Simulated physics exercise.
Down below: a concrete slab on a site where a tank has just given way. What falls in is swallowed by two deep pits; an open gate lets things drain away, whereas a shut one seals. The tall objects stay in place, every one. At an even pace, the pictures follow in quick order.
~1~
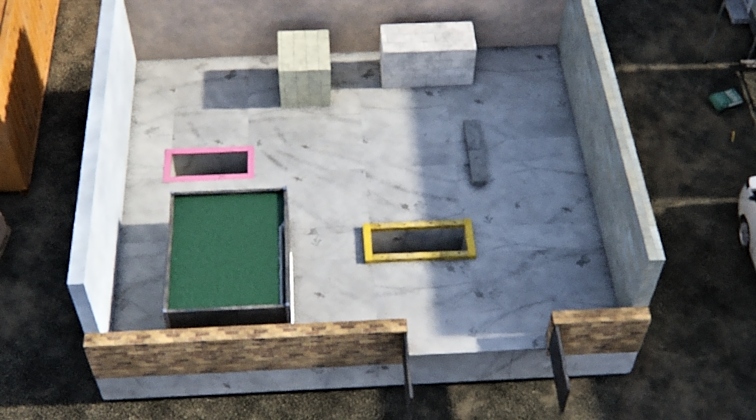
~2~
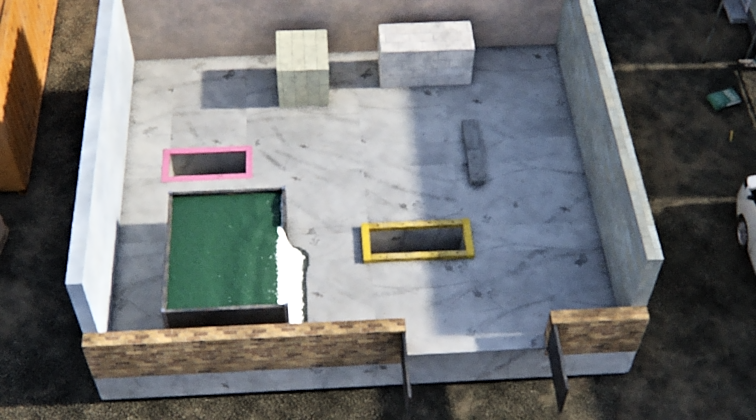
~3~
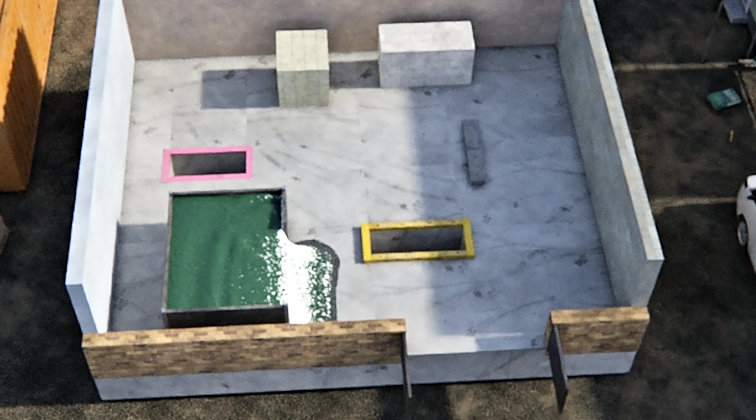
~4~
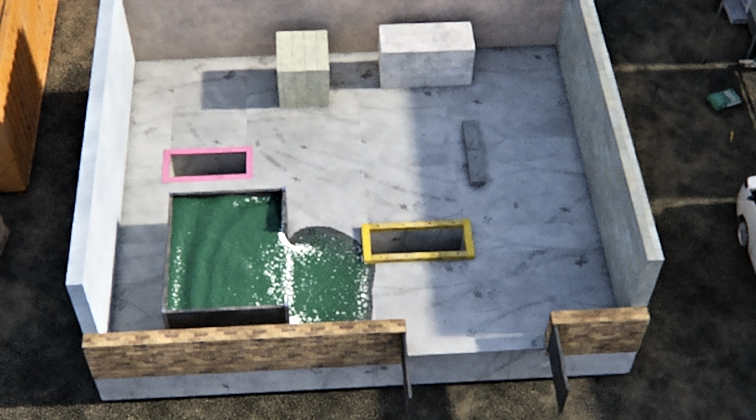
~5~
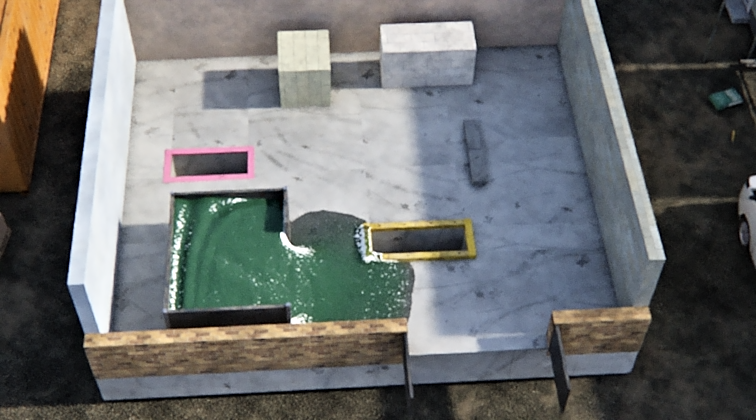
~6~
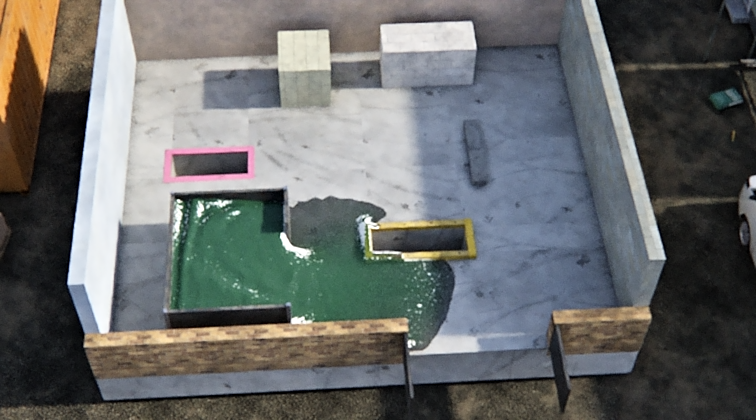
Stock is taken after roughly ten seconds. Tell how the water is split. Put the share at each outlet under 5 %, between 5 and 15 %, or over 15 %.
When it is over, the gate has over 15 %, the yellow pit has between 5 and 15 %, the pink pit has under 5 %.
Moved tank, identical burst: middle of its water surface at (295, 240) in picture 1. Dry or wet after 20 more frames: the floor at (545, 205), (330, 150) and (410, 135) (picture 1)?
Okay, first one got wet, second one high and dry, last one high and dry.
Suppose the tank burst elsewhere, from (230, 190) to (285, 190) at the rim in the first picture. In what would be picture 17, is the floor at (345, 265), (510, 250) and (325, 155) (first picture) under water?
Going point by point: Left unwetted, left unwetted, waterlogged.
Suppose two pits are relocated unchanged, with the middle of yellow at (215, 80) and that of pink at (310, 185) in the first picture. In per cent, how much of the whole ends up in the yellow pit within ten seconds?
The yellow pit receives 0 per cent.
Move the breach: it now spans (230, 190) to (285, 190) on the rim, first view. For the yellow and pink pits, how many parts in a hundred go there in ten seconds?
Yellow 0 %, pink 30 %.
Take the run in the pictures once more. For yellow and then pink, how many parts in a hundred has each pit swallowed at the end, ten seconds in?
In the order asked, roughly 8 and 0 percent.
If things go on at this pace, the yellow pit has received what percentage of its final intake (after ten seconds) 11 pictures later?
Roughly 65 %.
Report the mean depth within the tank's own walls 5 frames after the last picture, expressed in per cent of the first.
Roughly 58 percent.
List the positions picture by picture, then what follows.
In the first picture, the tank at (228, 250) is whole and still.
In the second picture, the front is at a hidden place, out from the gap at (286, 284).
In the third picture, water pours out at (286, 284) and has run to a hidden place.
In the fourth picture, the front is at (361, 251), out from the gap at (286, 286).
In the fifth picture, water pours out at (287, 286) and has run to (410, 272).
In the sixth picture, water pours out at (288, 285) and has run to (449, 276).
A moment on, water covers 25 % of the floor; the gate 1 %, the yellow pit 3 %, the pink pit 0 %.
Next, water covers 35 % of the floor; the gate 4 %, the yellow pit 5 %, the pink pit 0 %.
Then, water covers 40 % of the floor; the gate 8 %, the yellow pit 7 %, the pink pit 0 %.
Later, water covers 60 % of the floor; the gate 15 %, the yellow pit 7 %, the pink pit 0 %.
In the end, water covers 85 % of the floor; the gate 23 %, the yellow pit 7 %, the pink pit 1 %.
